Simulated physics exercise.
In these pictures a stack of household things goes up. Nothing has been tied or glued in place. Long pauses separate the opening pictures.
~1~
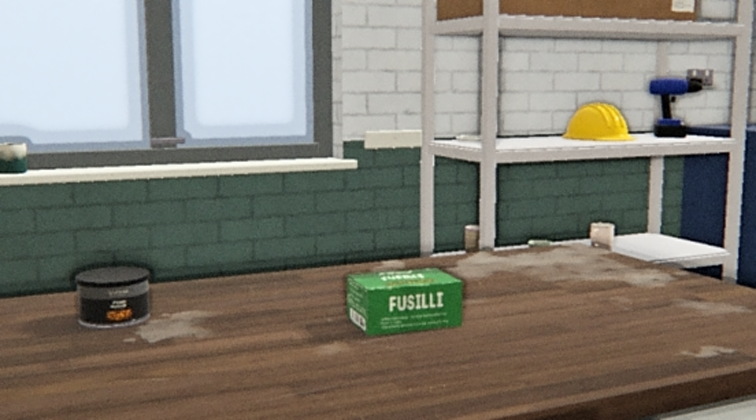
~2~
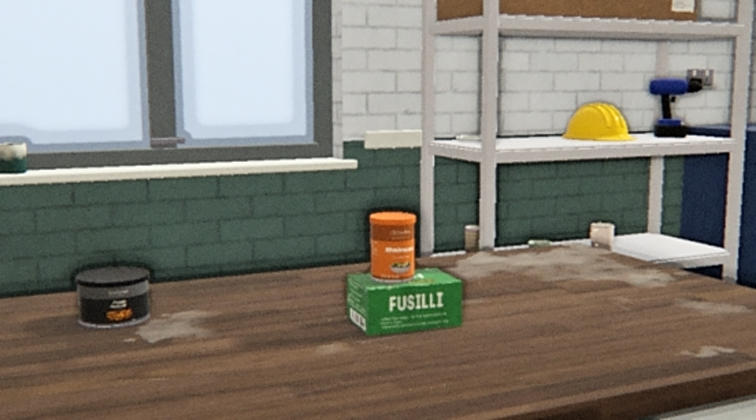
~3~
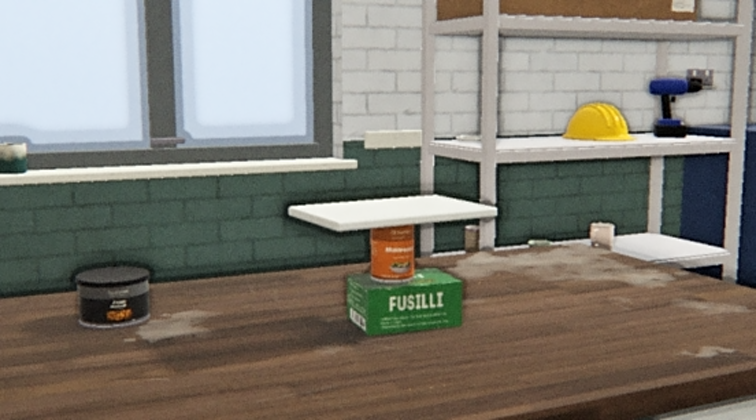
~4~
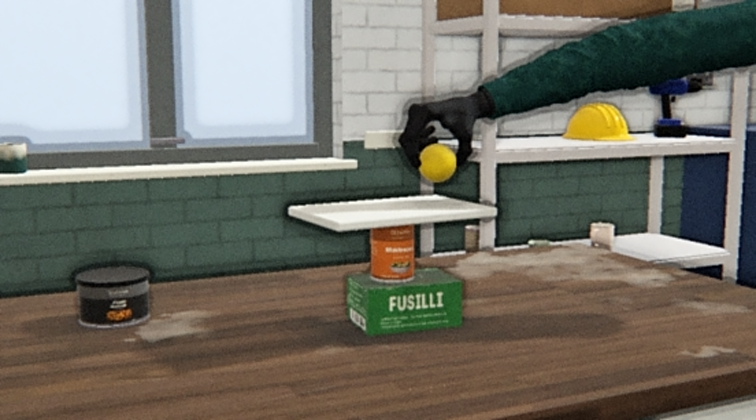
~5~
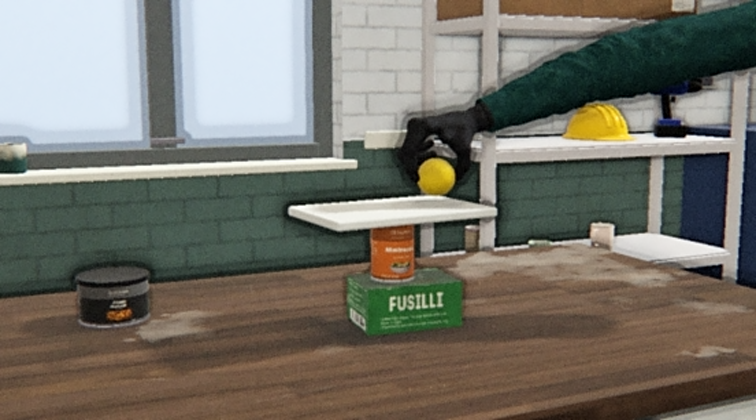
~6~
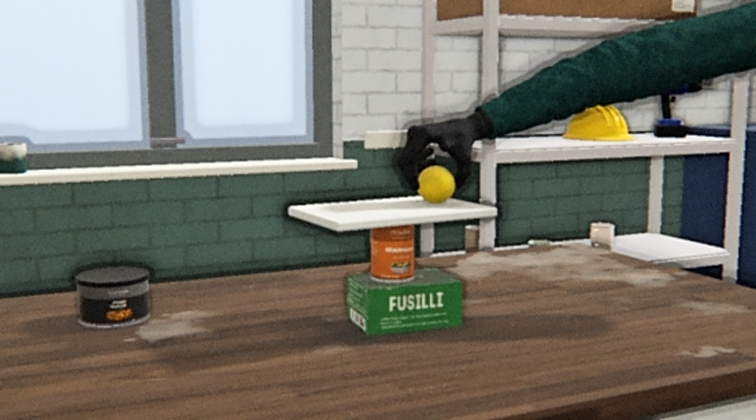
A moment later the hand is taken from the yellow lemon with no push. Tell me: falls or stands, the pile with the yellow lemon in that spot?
Not one thing drops.
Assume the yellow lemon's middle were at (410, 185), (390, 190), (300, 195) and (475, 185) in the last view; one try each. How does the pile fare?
Stays standing, stays standing, topples over, topples over.
Then, 0.30 s later than the last frame, all is still.
Then, 0.70 s later than the last frame, yellow lemon resting near (436, 186).
When it is over, all 5 as before. End places, in pixels of the last picture, yellow lemon near (436, 186). The pile stays up.
